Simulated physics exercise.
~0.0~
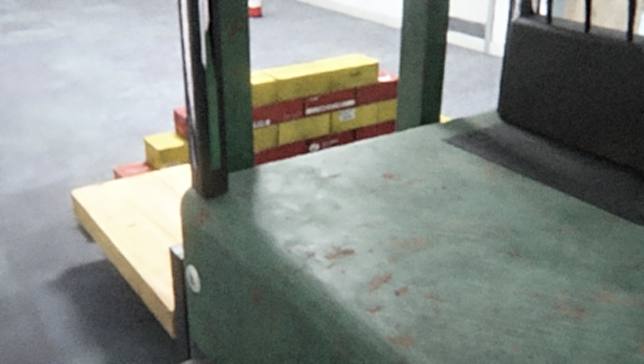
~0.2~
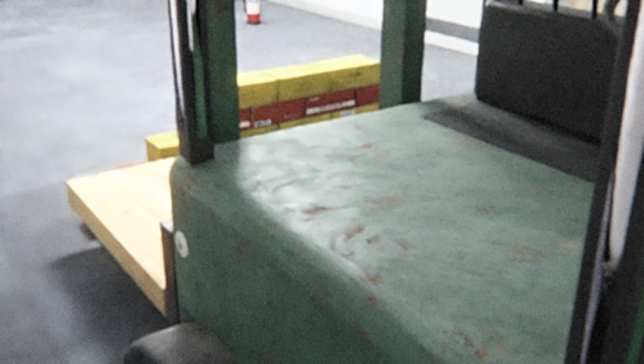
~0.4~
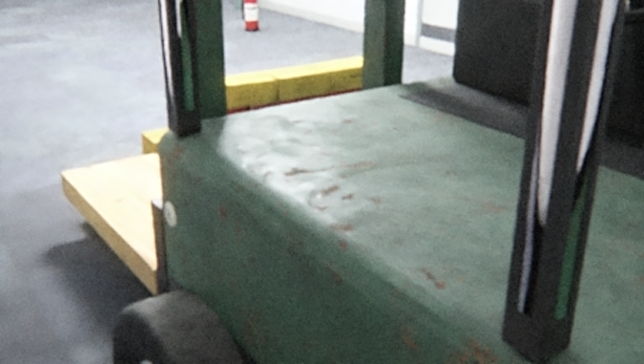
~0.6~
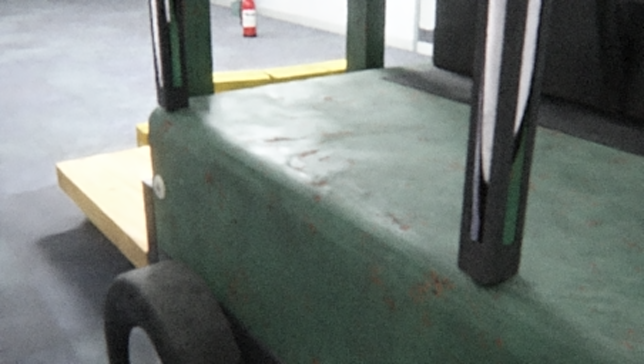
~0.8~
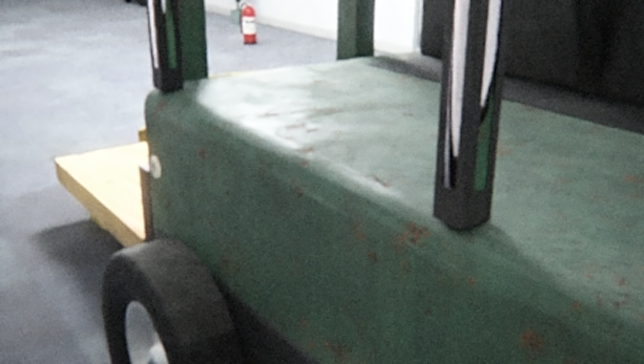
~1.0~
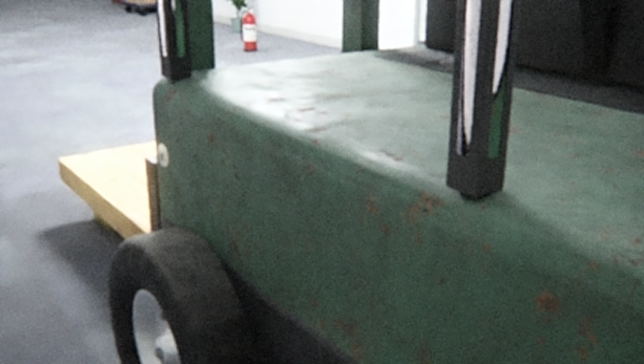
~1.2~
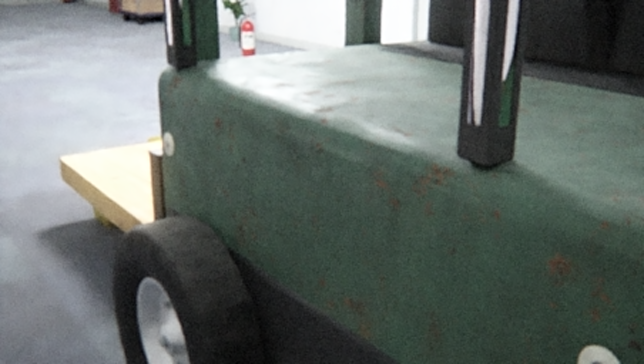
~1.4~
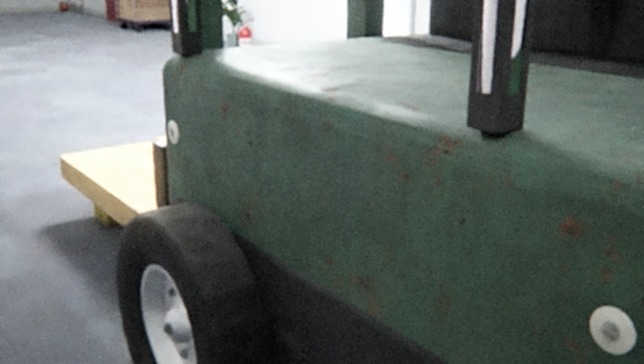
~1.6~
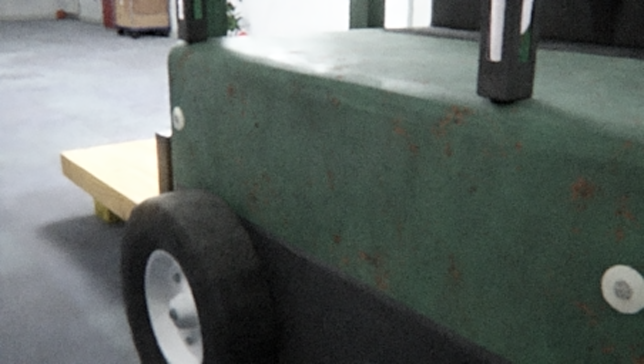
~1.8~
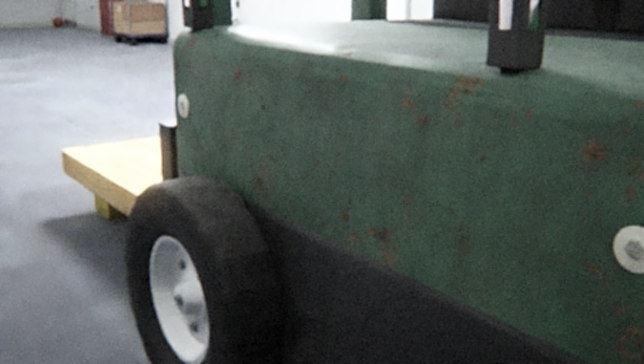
A green lift truck edges toward stacked red and yellow boxes, which end hidden behind it.
